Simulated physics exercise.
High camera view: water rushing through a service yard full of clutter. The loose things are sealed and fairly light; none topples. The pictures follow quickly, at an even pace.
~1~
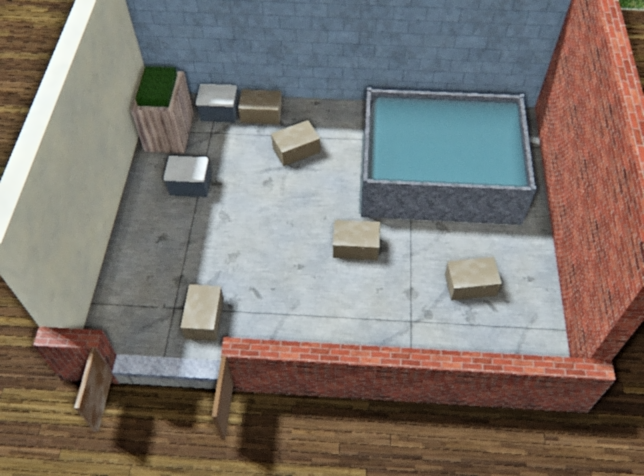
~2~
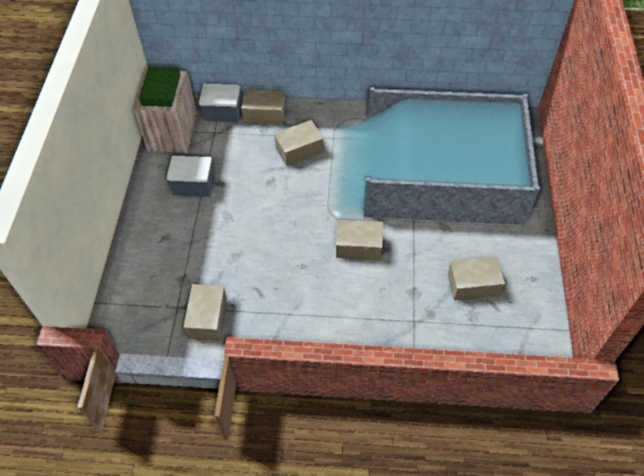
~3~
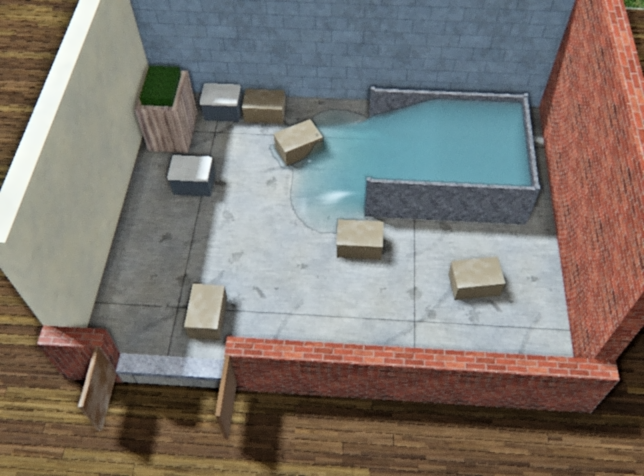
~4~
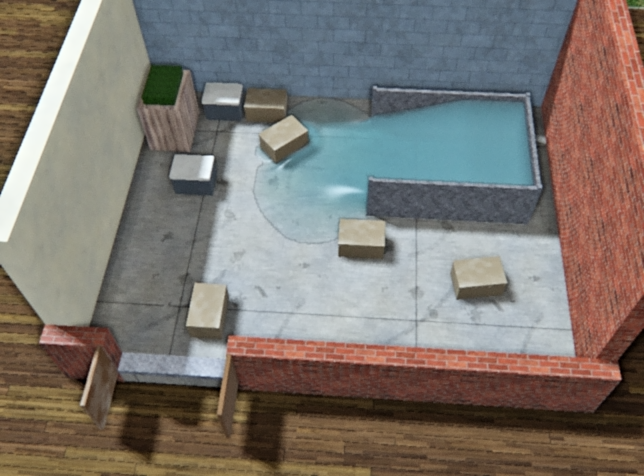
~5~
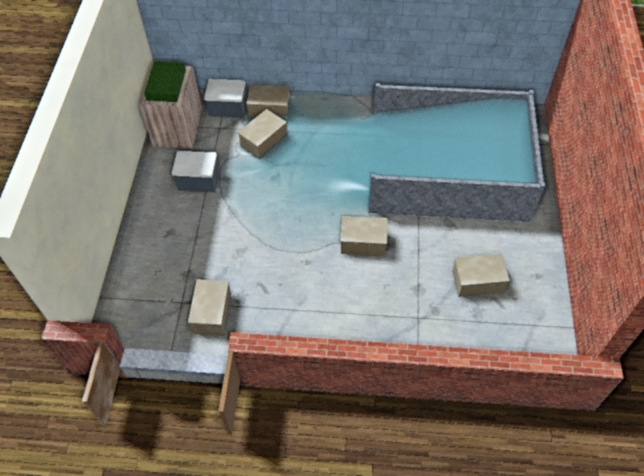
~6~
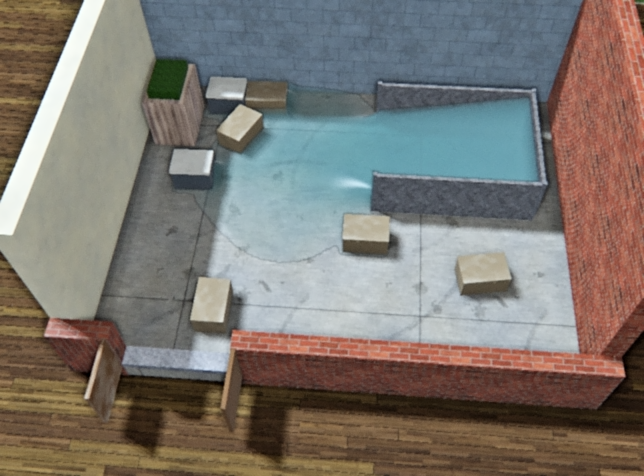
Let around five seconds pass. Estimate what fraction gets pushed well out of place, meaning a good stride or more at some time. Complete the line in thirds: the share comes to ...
The share comes to at least two thirds.
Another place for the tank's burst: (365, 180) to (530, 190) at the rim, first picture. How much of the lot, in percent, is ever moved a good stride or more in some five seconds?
I'd guess close to 60 percent.
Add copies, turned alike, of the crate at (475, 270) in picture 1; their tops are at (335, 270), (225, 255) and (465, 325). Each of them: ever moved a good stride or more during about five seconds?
Going by the order given: Stays in place, travels that far, stays in place.
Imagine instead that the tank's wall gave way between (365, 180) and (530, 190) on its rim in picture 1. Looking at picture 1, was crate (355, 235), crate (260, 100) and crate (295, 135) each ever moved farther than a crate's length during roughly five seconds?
In turn: Moved that far, stayed within it, stayed within it.
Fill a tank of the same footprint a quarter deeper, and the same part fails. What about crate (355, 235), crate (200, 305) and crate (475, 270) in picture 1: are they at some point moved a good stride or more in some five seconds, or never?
Taking them as listed - a shorter distance for the first, the full distance for the second, a shorter distance for the third.
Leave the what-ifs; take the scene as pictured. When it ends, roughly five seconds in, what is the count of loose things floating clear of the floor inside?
My tally gives 3.
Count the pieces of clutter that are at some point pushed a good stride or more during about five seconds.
Exactly 5.
A moment on, 2 of 7 are well off their spots; 3 afloat.
Next, 2 of 7 are well off their spots; 4 afloat.
Later, 3 of 7 are well off their spots; 4 afloat.
In the end, 5 of 7 are well off their spots, and 5 have been at some point; 3 afloat.
